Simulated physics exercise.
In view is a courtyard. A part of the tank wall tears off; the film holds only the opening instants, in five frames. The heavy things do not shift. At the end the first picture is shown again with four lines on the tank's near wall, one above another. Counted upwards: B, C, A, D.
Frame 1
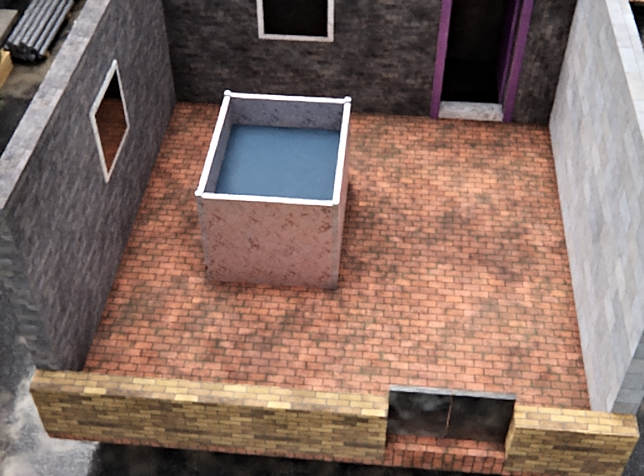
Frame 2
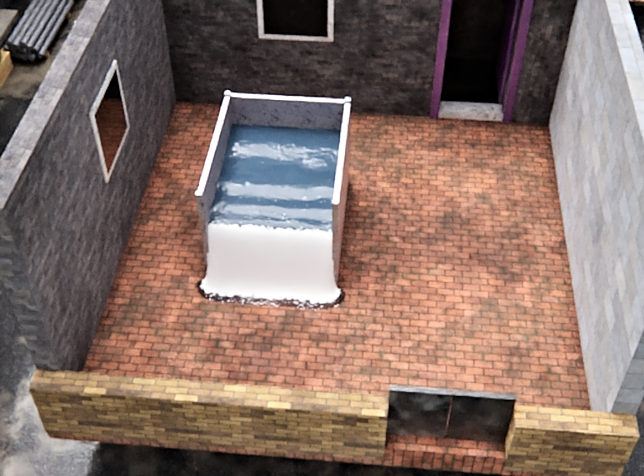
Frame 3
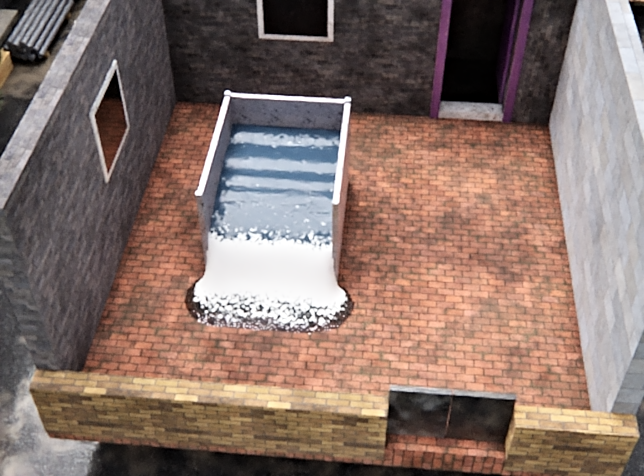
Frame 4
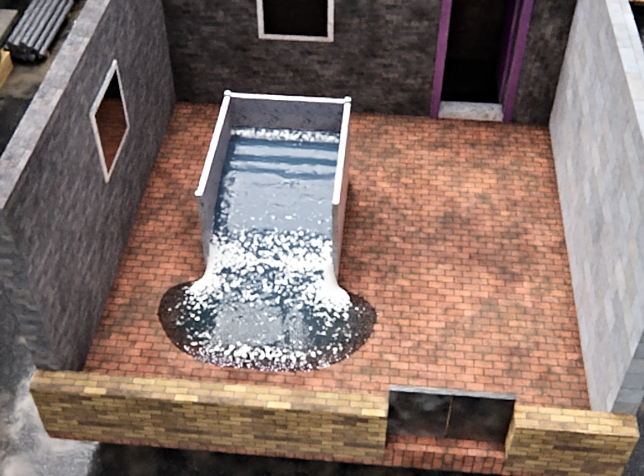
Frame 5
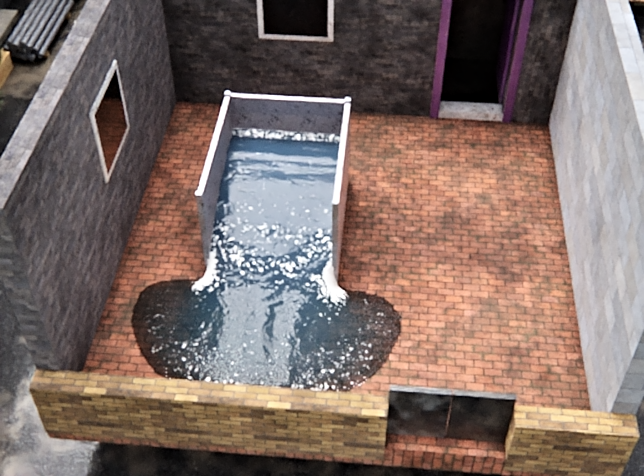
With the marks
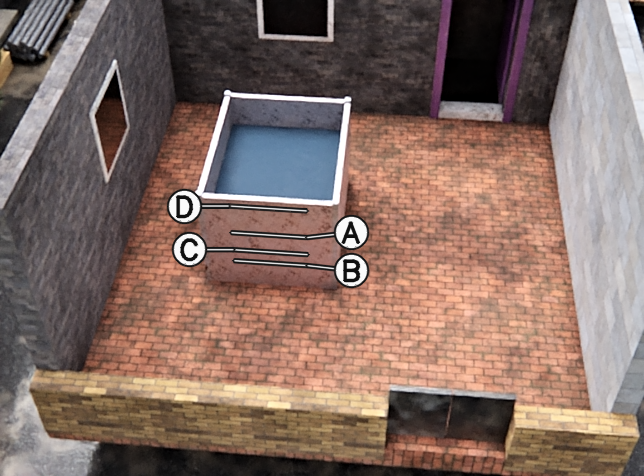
A walled courtyard with a red brick floor is seen from above, with dark walls at the left and back and a pale wall at the right. A white-rimmed tank of blue water stands left of centre, a purple doorway behind and a dark gate in the low yellow brick wall in front. The tank's near side opens and water pours out, foaming white, then spreads in a dark, widening pool towards the low wall.
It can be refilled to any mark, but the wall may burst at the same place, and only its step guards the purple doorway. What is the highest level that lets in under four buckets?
Choose A.
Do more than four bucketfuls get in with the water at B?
No, not at all.
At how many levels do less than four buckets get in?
Three.
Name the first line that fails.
Here it is line D.
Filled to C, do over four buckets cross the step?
No, that is safe.
On the marked copy, A at (269, 235); B at (270, 263); C at (270, 252); D at (267, 208); from the bottom up B, C, A, D.
For line A, a splash gets over, under a bucket.
For line B, nothing gets over.
For line C, nothing gets over.
For line D, about 10 bucketfuls get in.
